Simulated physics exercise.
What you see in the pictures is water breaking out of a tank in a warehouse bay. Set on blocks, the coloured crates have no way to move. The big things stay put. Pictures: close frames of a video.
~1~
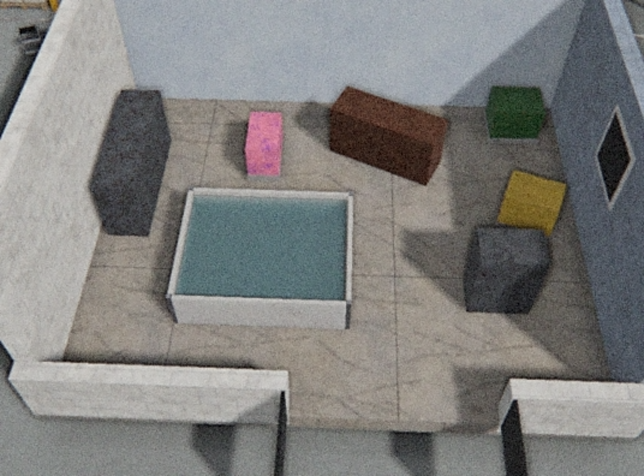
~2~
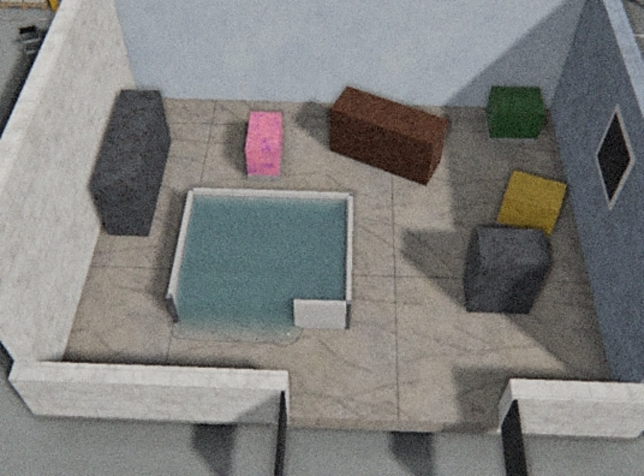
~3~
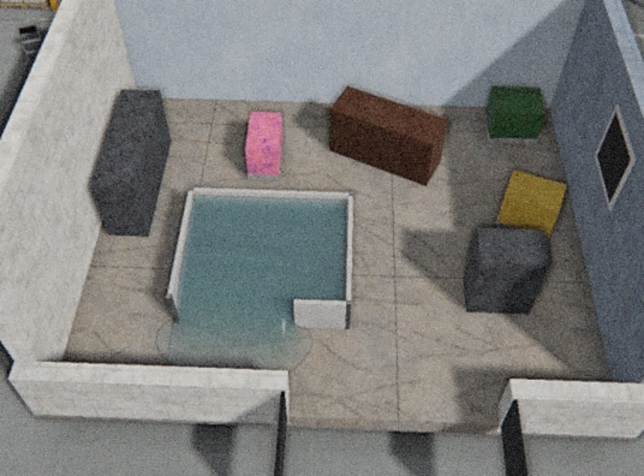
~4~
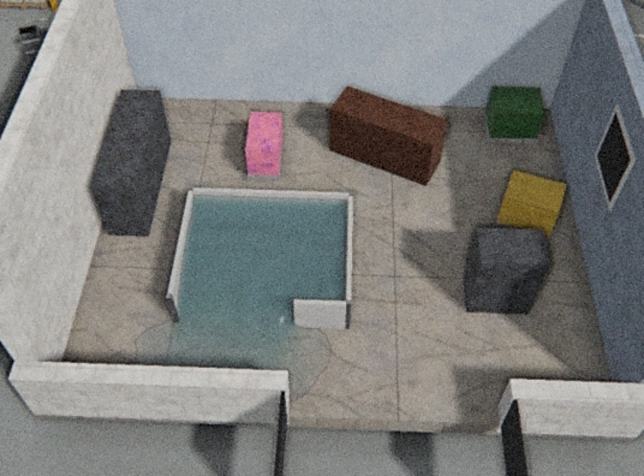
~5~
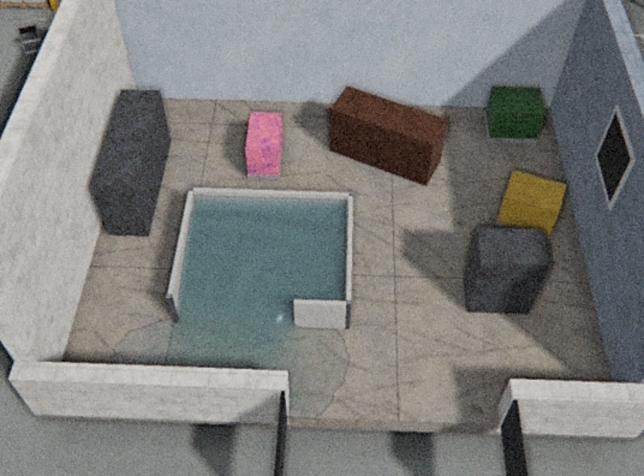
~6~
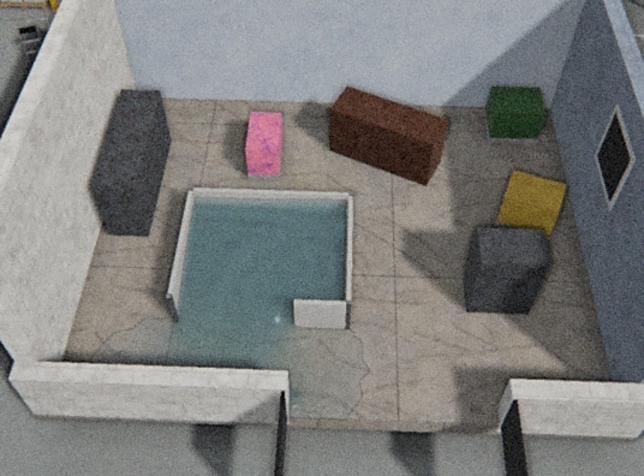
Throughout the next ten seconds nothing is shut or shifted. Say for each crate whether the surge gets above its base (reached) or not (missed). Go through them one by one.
Result: Green crate: High enough; yellow crate: High enough; pink crate: High enough.
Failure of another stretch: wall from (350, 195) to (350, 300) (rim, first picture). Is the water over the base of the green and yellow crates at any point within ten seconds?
As it turns out, the green crate gets overtopped, and the yellow crate gets overtopped.
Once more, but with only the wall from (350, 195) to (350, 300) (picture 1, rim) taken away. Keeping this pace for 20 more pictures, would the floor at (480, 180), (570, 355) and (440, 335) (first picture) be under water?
Going through them in turn: Reached by the flood, then reached by the flood, then reached by the flood.
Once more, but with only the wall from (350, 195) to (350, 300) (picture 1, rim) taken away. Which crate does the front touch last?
The one in pink.
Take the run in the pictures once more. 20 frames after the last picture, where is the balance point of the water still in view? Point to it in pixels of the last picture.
I'd say around (237, 300).
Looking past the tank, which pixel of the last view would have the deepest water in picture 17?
My pick is (69, 390).
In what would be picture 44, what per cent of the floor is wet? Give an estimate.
That works out to some 65 in a hundred.
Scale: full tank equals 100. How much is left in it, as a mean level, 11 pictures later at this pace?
About 46 %.
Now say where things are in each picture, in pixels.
The first picture shows the tank at (265, 246) is whole and still.
In the second picture, water pours out at (236, 316) and has run to (175, 327).
In the third picture, water pours out at (236, 316) and has run to (164, 343).
In the fourth picture, water pours out at (236, 317) and has run to a hidden place.
In the fifth picture, water pours out at (236, 317) and has run to a hidden place.
In the sixth picture, water pours out at (236, 316) and has run to a hidden place.
A moment on, water covers 15 % of the floor; the green crate not reached, the yellow crate not reached, the pink crate not reached.
Next, water covers 25 % of the floor; the green crate not reached, the yellow crate not reached, the pink crate not reached.
Then, water covers 45 % of the floor; the green crate not reached, the yellow crate water round its plinth, the pink crate not reached.
Later, water covers 65 % of the floor; the green crate water round its plinth, the yellow crate water round its plinth, the pink crate water round its plinth.
In the end, water covers 95 % of the floor; the green crate stayed above the water, the yellow crate stayed above the water, the pink crate stayed above the water.
